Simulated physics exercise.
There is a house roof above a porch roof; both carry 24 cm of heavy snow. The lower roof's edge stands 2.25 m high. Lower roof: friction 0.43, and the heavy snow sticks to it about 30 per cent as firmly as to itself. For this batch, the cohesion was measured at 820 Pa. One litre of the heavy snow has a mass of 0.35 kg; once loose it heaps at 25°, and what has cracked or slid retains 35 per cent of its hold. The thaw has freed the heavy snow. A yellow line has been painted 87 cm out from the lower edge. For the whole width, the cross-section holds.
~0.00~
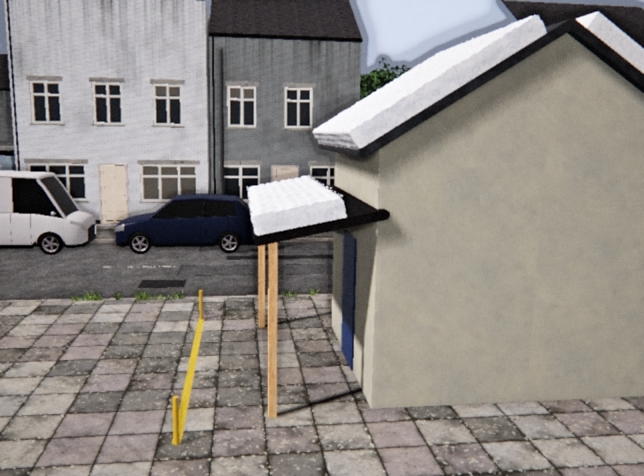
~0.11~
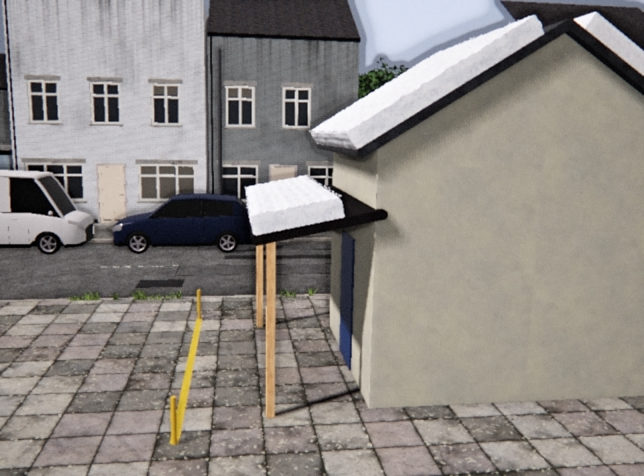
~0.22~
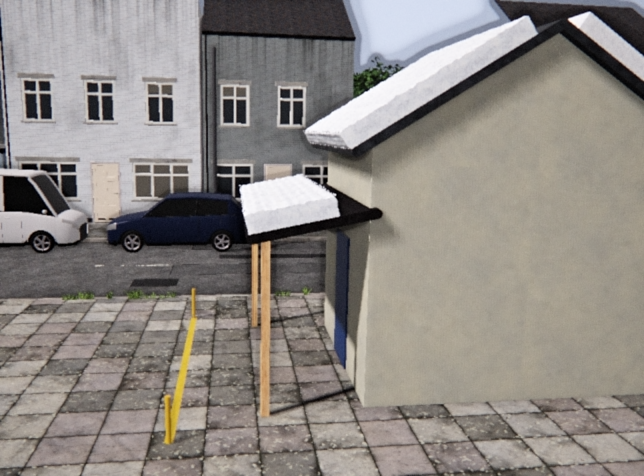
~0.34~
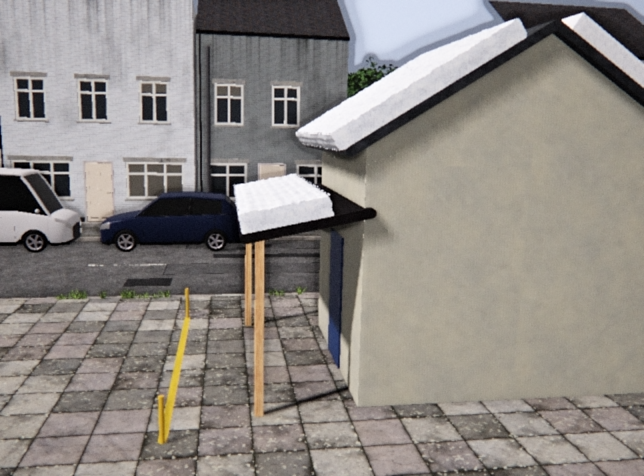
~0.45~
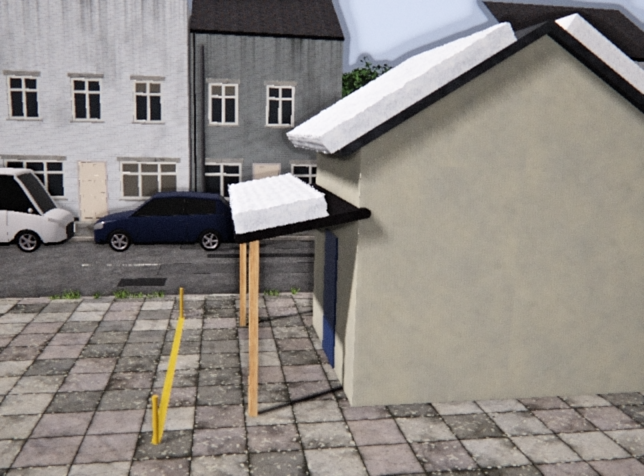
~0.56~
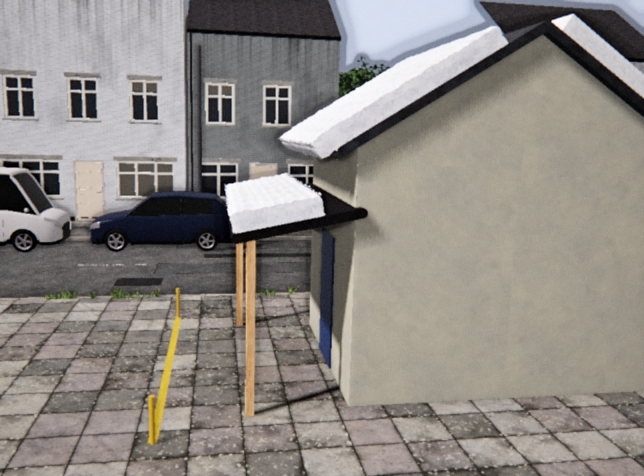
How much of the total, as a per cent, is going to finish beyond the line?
I would expect close to 22 percent of the snow beyond the line.
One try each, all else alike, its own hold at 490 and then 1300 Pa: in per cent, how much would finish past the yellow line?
Try one gives 40 per cent, try two gives 10 per cent.
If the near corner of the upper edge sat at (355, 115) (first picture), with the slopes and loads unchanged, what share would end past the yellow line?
55 %, roughly.
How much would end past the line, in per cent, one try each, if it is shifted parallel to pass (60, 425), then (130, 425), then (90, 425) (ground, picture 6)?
0 %, then 12 %, then 2 %.
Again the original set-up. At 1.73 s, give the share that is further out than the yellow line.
I'd put it at close to 0 in a hundred.
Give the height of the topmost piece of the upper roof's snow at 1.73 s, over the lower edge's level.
At that moment it reaches around 1.4 m above the edge.
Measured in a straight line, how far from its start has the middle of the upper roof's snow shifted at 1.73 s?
It has shifted some 2.0 m.
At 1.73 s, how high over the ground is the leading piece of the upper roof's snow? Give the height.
2.4 m, roughly.
After 1.10 s, none is below the lower edge and 0 % is past the line.
After 1.73 s, none is below the lower edge and 0 % is past the line.
After 2.37 s, 29 % is below the lower edge and 10 % is past the line.
After 3.00 s, 47 % is below the lower edge and 20 % is past the line.
After 4.30 s, 59 % is below the lower edge and 22 % is past the line.
